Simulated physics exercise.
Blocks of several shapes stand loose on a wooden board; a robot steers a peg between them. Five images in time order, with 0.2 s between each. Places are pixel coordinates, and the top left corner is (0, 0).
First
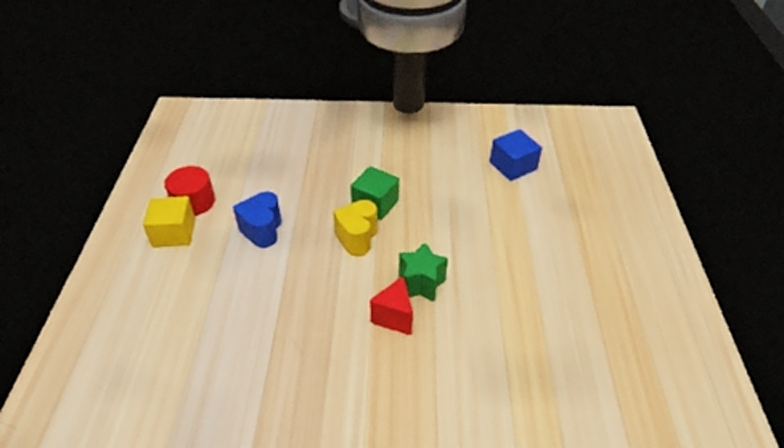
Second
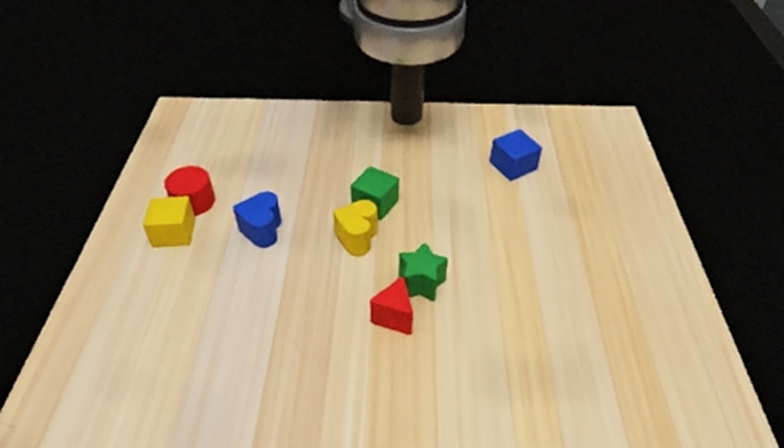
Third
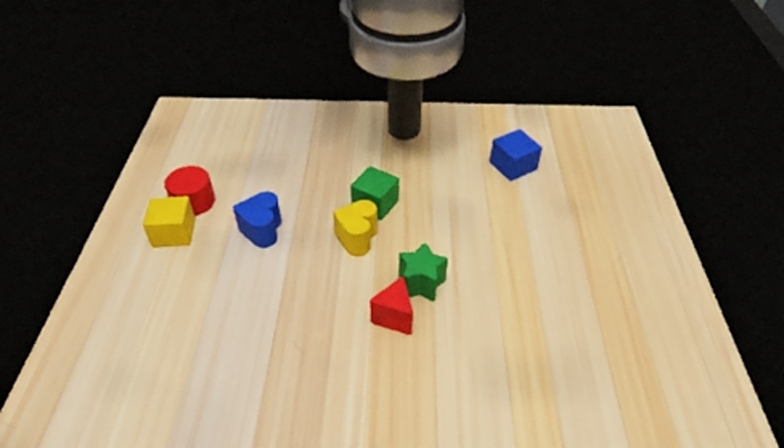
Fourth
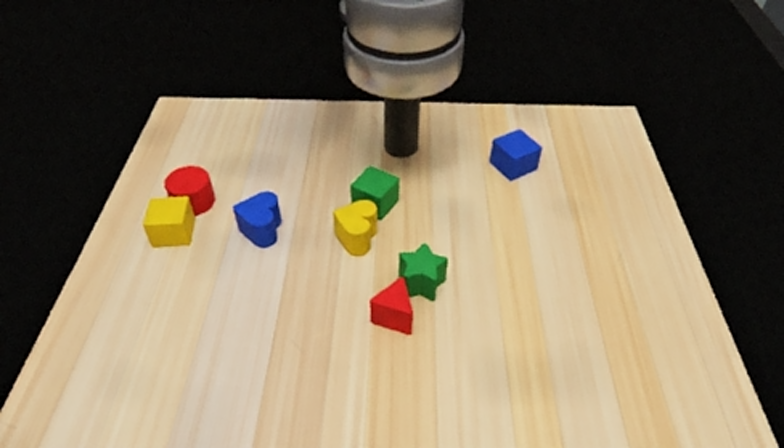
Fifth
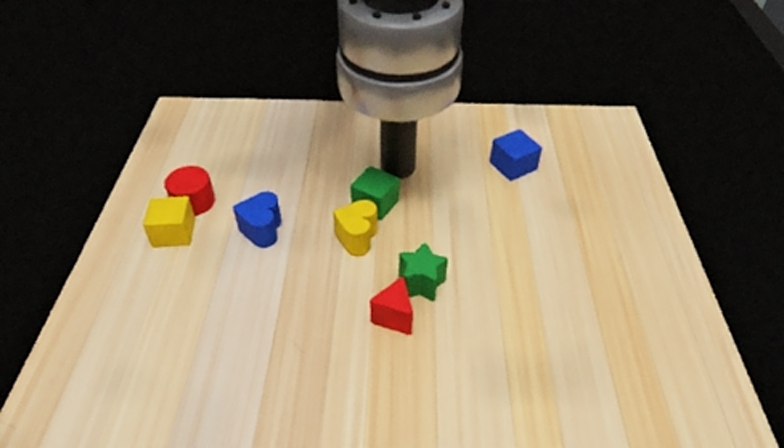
In this clip, red, yellow, blue and green blocks of various shapes sit motionless on a wooden board while a robot's dark peg moves a short way from the far edge toward the viewer, nearing the green cube.
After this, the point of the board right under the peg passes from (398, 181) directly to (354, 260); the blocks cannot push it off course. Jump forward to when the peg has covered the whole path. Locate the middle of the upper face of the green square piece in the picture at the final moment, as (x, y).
I'd expect the centre of its top face to be at (325, 262).
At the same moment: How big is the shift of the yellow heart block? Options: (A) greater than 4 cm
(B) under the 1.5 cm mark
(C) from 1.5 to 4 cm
I choose A.
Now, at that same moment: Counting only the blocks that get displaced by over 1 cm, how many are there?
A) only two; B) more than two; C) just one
The answer is A.
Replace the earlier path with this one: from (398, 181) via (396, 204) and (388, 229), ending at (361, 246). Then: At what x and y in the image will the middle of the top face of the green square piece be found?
If I read the scene right, the answer is (331, 247).
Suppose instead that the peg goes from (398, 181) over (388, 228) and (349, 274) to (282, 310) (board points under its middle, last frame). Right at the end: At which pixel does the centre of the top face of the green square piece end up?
The centre of its top face lies at (237, 309).
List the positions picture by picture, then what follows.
The first frame shows peg's lower end (409, 105); yellow heart block (356, 215); green square piece (375, 181); green star (423, 261).
The second frame shows peg (407, 116); blocks still.
The third frame shows peg (404, 131); blocks still.
The fourth frame shows peg (401, 148); blocks still.
The fifth frame shows peg (398, 168); yellow heart block (356, 215); green square piece (375, 181); green star (423, 261).
On the path given first. One third of the way, peg (384, 194); yellow heart block (340, 234), turned 20° clockwise; green square piece (361, 205).
Two thirds of the way, peg (369, 219); yellow heart block (319, 258), turned 50° clockwise; green square piece (347, 234).
At the end, peg (353, 247); yellow heart block (288, 283), turned 65° clockwise; green square piece (325, 263); green star still.
